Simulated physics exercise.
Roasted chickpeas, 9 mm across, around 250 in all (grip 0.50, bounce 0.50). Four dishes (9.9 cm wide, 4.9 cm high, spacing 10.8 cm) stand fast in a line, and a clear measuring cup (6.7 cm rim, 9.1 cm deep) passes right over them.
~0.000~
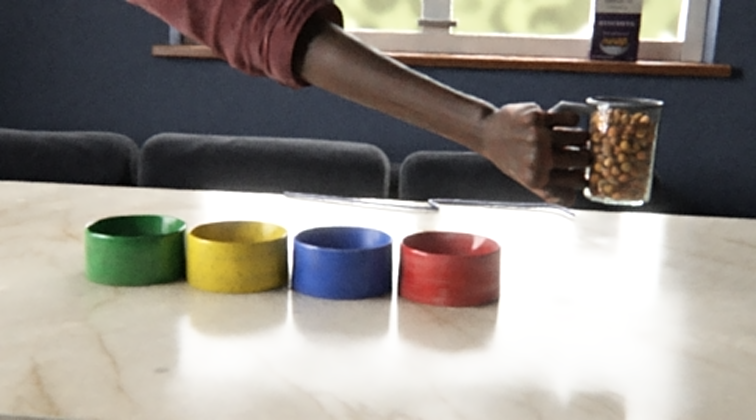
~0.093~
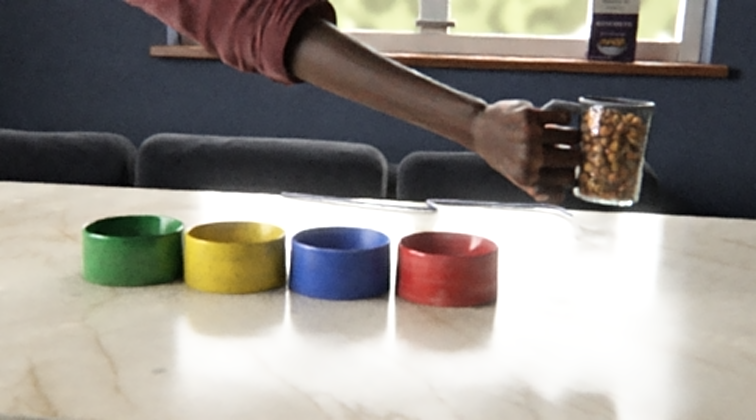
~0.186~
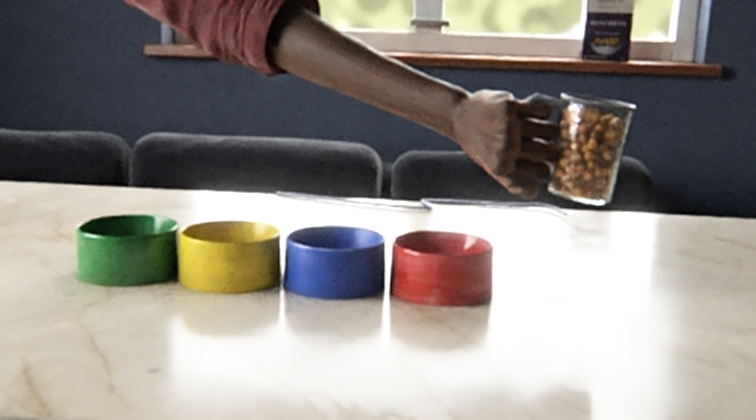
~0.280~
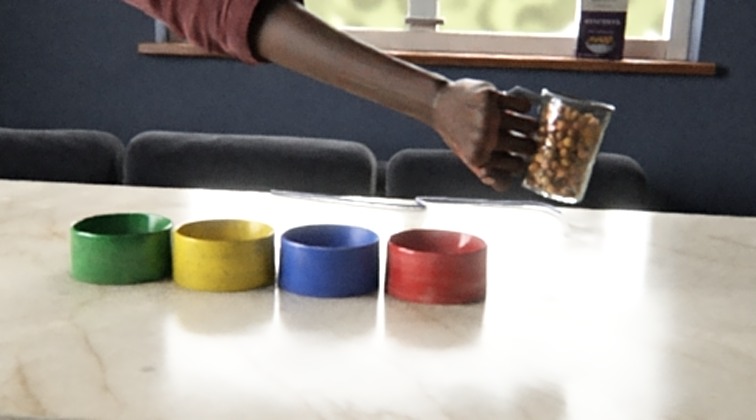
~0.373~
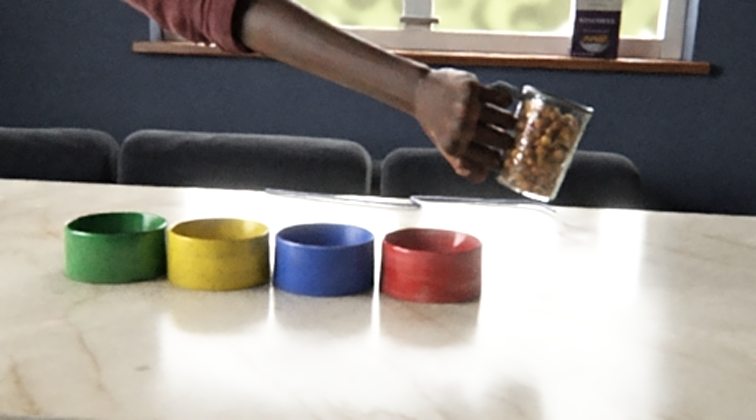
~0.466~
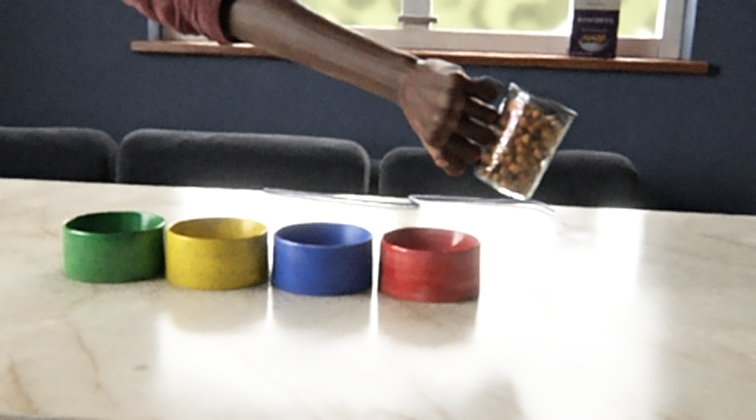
In the video, a hand holds a clear cup of roasted chickpeas above a table with green, yellow, blue and red dishes in a row, moving it left toward the red dish while gradually tilting it.
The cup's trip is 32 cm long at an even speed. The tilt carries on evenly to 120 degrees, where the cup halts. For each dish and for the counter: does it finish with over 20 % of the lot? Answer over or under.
Red dish: Under; blue dish: Over; green dish: Under; yellow dish: Under; on the counter: Under.
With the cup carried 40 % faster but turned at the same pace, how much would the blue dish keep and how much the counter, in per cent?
In that case blue 100; counter 0.
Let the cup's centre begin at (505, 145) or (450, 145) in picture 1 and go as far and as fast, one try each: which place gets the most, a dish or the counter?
The winner: Yellow, then yellow.
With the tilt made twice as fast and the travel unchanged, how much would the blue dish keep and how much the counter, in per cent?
Then: Blue 10, counter 10.
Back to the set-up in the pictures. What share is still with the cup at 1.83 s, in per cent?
Roughly 95 per cent.
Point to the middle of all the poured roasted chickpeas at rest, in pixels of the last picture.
At about (331, 260).
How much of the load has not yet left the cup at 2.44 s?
Roughly 10 per cent.
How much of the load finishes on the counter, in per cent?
Some 0 per cent.
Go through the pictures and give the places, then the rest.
Cup at (621, 150), tilt 0 degrees, lip at (661, 104), moved 0.0 cm; middle of the pieces at (623, 157); red dish at (451, 244); blue dish at (343, 238); yellow dish at (239, 232); green dish at (136, 226), in the first frame.
Cup at (611, 150), tilt 2 degrees, lip at (653, 106), moved 0.7 cm; middle of the pieces at (613, 157), in the second frame.
Cup at (588, 149), tilt 7 degrees, lip at (633, 108), moved 2.3 cm; middle of the pieces at (589, 155), in the third frame.
Cup at (564, 146), tilt 12 degrees, lip at (613, 109), moved 4.0 cm; middle of the pieces at (565, 153), in the fourth frame.
Cup at (541, 144), tilt 17 degrees, lip at (592, 112), moved 5.7 cm; middle of the pieces at (541, 151), in the fifth frame.
Cup at (522, 143), tilt 22 degrees, lip at (575, 115), moved 7.4 cm; middle of the pieces at (522, 150); red dish at (431, 240); blue dish at (323, 234); yellow dish at (218, 228); green dish at (115, 223). Its pace works out near 55 degrees a second; the hand travels 18 cm a second, in the sixth frame.
Then, at 1.28 s, tilt 68 degrees; cup holds 100 %.
Then, at 1.83 s, tilt 98 degrees; cup holds 95 %.
After 2.44 s, tilt 120 degrees; cup holds 10 %, blue 85 %.
By 3.2 s all is still; red 0 %, blue 100 %, green 0 %, yellow 0 %, counter 0 %.
